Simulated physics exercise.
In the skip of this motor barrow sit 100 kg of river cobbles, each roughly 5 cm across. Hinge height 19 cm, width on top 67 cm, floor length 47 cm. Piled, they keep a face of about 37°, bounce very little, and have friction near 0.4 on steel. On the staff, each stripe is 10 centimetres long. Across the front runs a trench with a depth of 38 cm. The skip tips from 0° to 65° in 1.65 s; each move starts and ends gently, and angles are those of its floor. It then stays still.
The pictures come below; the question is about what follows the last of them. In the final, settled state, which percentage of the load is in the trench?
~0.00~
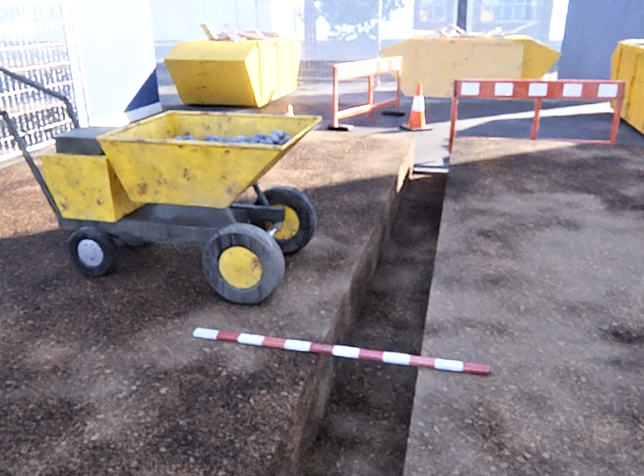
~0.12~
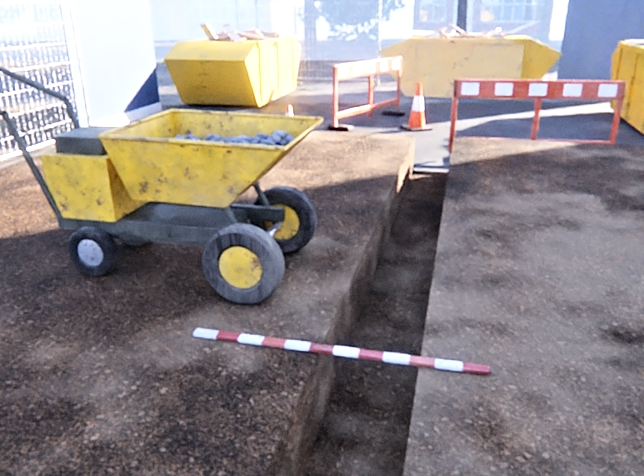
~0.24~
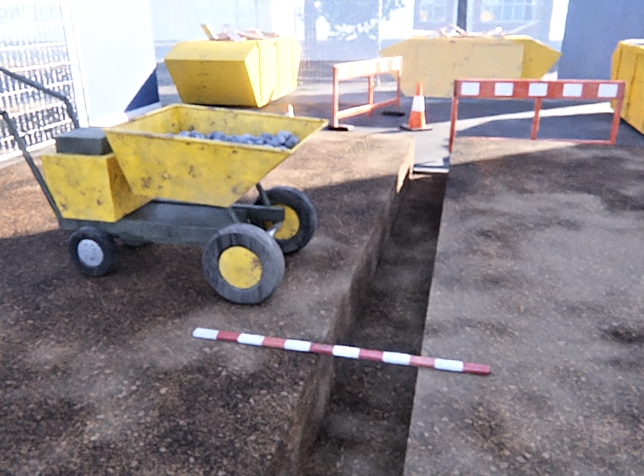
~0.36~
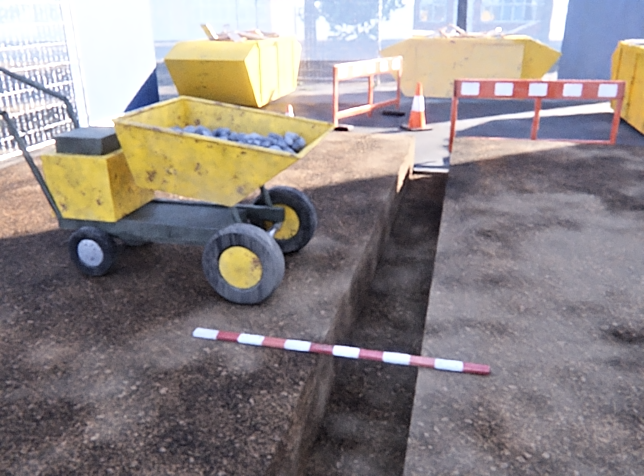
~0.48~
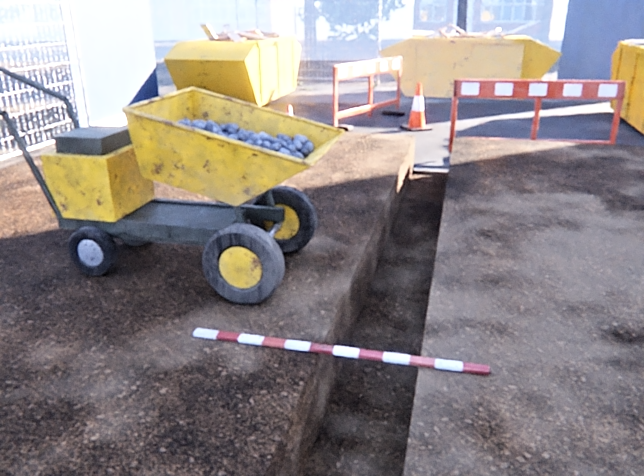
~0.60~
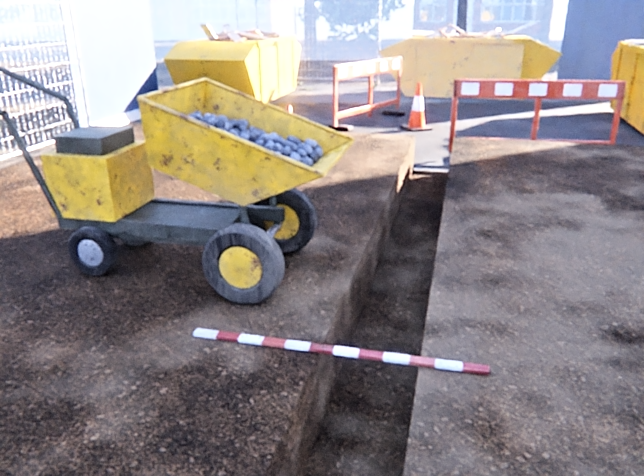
74 per cent is in the trench.
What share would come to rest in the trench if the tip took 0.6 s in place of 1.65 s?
With that change, it comes to around 45 per cent.
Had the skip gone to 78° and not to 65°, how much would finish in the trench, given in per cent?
Then roughly 85 percent.
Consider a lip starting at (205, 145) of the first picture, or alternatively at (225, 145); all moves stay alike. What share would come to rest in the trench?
I'd say some 85 per cent and some 100 per cent.
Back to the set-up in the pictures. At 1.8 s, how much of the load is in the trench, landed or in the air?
Around 30 per cent of it, at that instant.
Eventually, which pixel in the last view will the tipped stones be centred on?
Their middle lands near (408, 344).
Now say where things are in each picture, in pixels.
In the first frame, lip at (282, 148), floor tilted 0°, highest stones at (260, 140).
In the second frame, the skip is at 1°, its lip at (284, 149); the top of the load is at (249, 139); the stones move at 0.1 m/s on average.
In the third frame, the skip is at 4°, its lip at (291, 152); the top of the load is at (242, 139); the stones move at 0.3 m/s on average.
In the fourth frame, lip at (300, 157), floor tilted 8°, highest stones at (194, 133); the stones move at 0.3 m/s on average.
In the fifth frame, the skip is at 13°, its lip at (311, 165); the top of the load is at (200, 127); the stones move at 0.4 m/s on average.
In the sixth frame, lip at (324, 175), floor tilted 20°, highest stones at (206, 120); the stones move at 0.5 m/s on average.
After 1.2 s the floor is at 55°; 100 % in the skip; the foremost stones are at (369, 212).
After 1.8 s the floor is at 65°; 61 % in the skip, 31 % in the trench, 8 % past the trench; the foremost stones are at (462, 291).
After 2.1 s the floor is at 65°; 25 % in the skip, 51 % in the trench, 24 % past the trench; the foremost stones are at (537, 294).
After 4.1 s the floor is at 65°; 0 % in the skip, 74 % in the trench, 26 % past the trench; the foremost stones are at (582, 305).
